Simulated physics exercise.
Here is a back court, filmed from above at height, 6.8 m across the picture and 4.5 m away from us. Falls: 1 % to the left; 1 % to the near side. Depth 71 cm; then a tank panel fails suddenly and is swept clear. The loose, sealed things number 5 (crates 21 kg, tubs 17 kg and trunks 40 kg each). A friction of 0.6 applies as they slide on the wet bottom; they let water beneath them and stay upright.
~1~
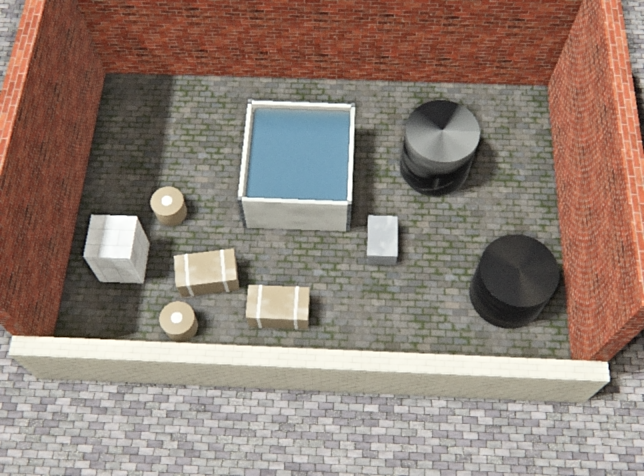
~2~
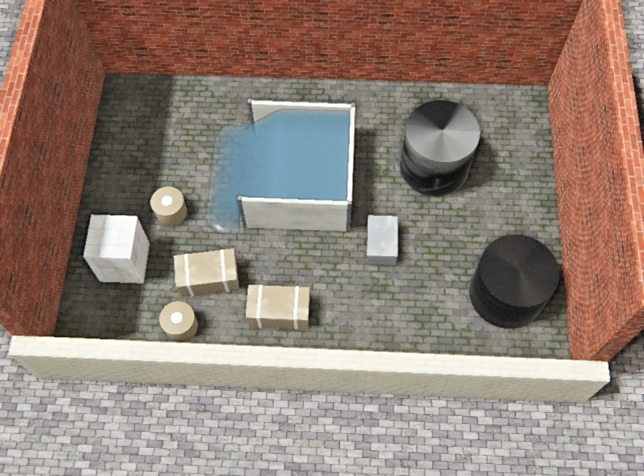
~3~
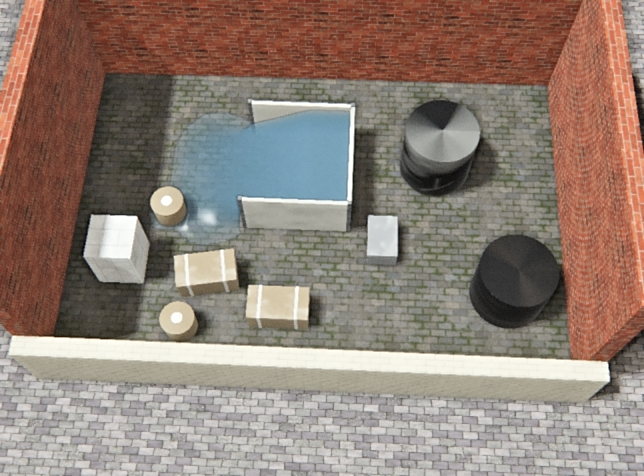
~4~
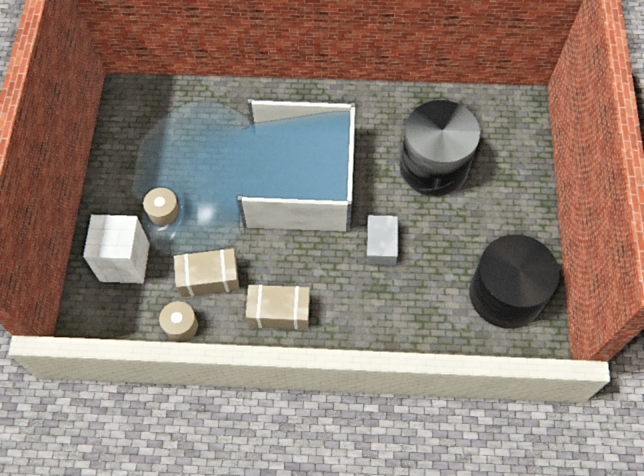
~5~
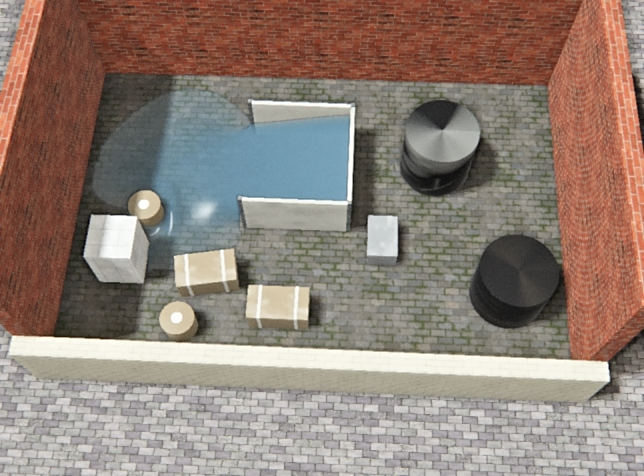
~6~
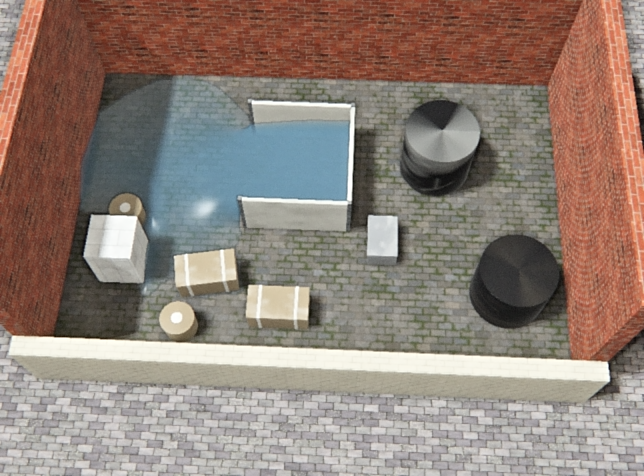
Water poured out of the open left side of a white-walled tank and spread across the brick-walled yard, then pushed the nearest round tub left, partly behind a white block, while everything else stayed put.
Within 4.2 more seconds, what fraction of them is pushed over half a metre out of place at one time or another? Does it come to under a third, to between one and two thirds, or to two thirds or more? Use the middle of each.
I reckon it gets to one third but stops short of two thirds.
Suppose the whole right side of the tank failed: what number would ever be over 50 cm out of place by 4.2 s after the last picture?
The answer would then be 1.
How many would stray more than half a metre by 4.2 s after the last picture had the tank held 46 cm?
Count under that change: 1.
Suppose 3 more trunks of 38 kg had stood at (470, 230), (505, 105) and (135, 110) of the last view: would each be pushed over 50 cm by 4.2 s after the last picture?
Respectively: Doesn't reach it; doesn't reach it; tops it.
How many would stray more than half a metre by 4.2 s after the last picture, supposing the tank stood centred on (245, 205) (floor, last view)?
2.
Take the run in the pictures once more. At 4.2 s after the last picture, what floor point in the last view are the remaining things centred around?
The centre is close to (263, 297).
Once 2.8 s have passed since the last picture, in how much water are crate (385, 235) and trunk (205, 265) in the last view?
Some 0 cm at the first, some 9 cm at the second.
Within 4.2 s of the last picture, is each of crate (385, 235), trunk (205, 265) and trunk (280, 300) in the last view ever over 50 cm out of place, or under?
The first is inside the limit, the second inside the limit, and the third inside the limit.
Then, 0.4 s after the last picture 1 of 5 are over 50 cm from their spots; 1 afloat.
Then, 1.5 s after the last picture 1 of 5 are over 50 cm from their spots; 1 afloat.
Then, 2.8 s after the last picture 2 of 5 are over 50 cm from their spots; 1 afloat.
Then, 4.2 s after the last picture 2 of 5 are over 50 cm from their spots, and 2 have been at some point; 0 afloat.
